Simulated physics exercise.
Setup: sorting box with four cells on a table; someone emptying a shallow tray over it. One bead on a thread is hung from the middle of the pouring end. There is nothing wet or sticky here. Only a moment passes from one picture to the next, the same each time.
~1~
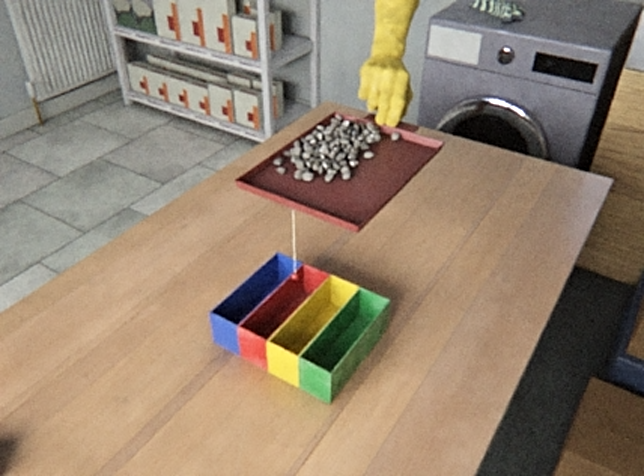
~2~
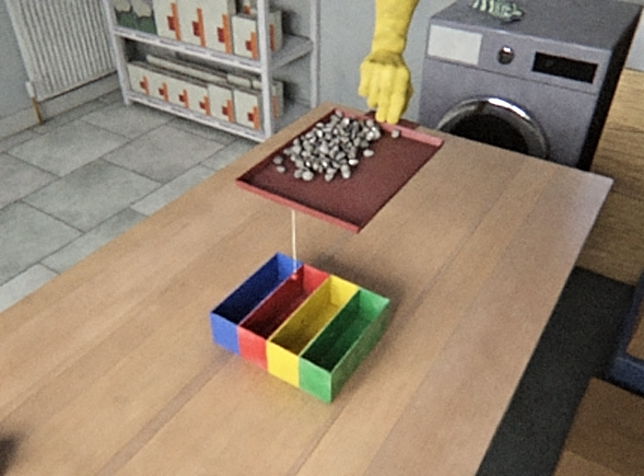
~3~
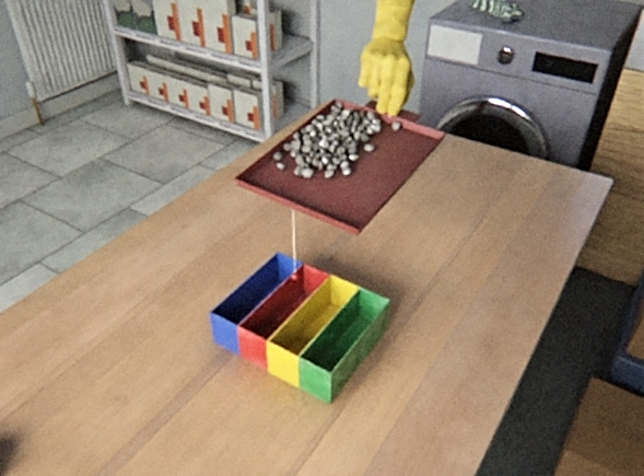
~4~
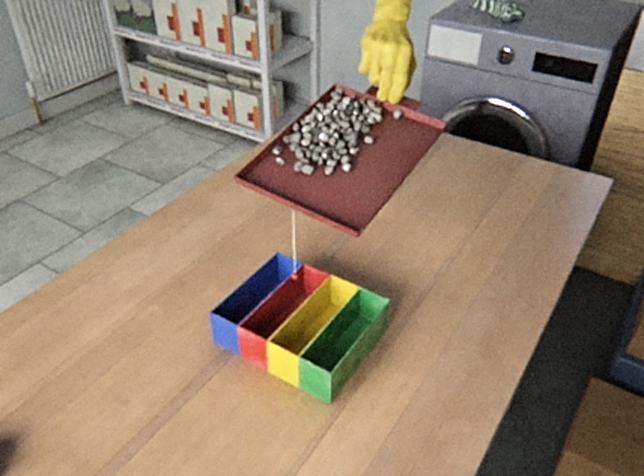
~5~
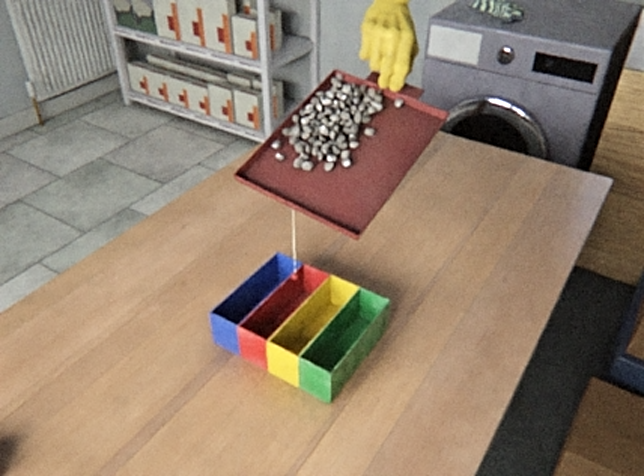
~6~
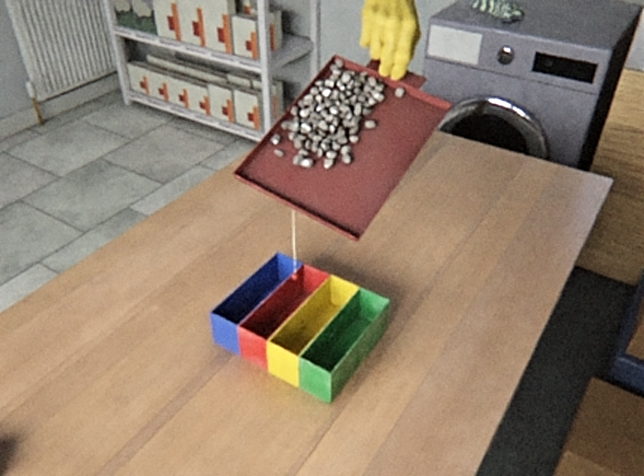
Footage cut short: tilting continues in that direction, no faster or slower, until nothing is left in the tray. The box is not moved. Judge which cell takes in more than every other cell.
The green cell takes in the most.
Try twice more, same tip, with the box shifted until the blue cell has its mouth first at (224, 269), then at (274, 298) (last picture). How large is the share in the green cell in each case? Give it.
In turn 20 and 30 in a hundred.
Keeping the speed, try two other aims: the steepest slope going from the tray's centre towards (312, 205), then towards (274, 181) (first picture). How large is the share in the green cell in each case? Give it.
In order: About 10, then 0 percent.
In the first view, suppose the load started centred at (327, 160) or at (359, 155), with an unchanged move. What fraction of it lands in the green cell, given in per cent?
In turn 50 and 40 in a hundred.
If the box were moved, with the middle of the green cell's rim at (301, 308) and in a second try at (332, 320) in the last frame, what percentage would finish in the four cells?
You'd get 20 per cent first and 60 per cent second.
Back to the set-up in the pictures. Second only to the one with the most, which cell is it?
The yellow cell.
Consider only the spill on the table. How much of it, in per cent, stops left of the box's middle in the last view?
It comes to about 40 percent.
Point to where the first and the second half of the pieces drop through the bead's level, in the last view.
Starting near (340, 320), moving on to near (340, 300).
Shortly afterwards, tray tipped steeply; the bulk on the tray; near a quarter falling or outside the box.
Next, tray tipped past a quarter turn; only a few on the tray; near half in the green cell; near a quarter in the yellow cell; a little in the red cell; only a few in the blue cell; near a quarter falling or outside the box.
Some moments later, tray tipped past a quarter turn; near half in the green cell; near a quarter in the yellow cell; a little in the red cell; only a few in the blue cell; a little falling or outside the box.
In the end, tray tipped past a quarter turn; near half in the green cell; near a quarter in the yellow cell; a little in the red cell; only a few in the blue cell; a little outside the box.
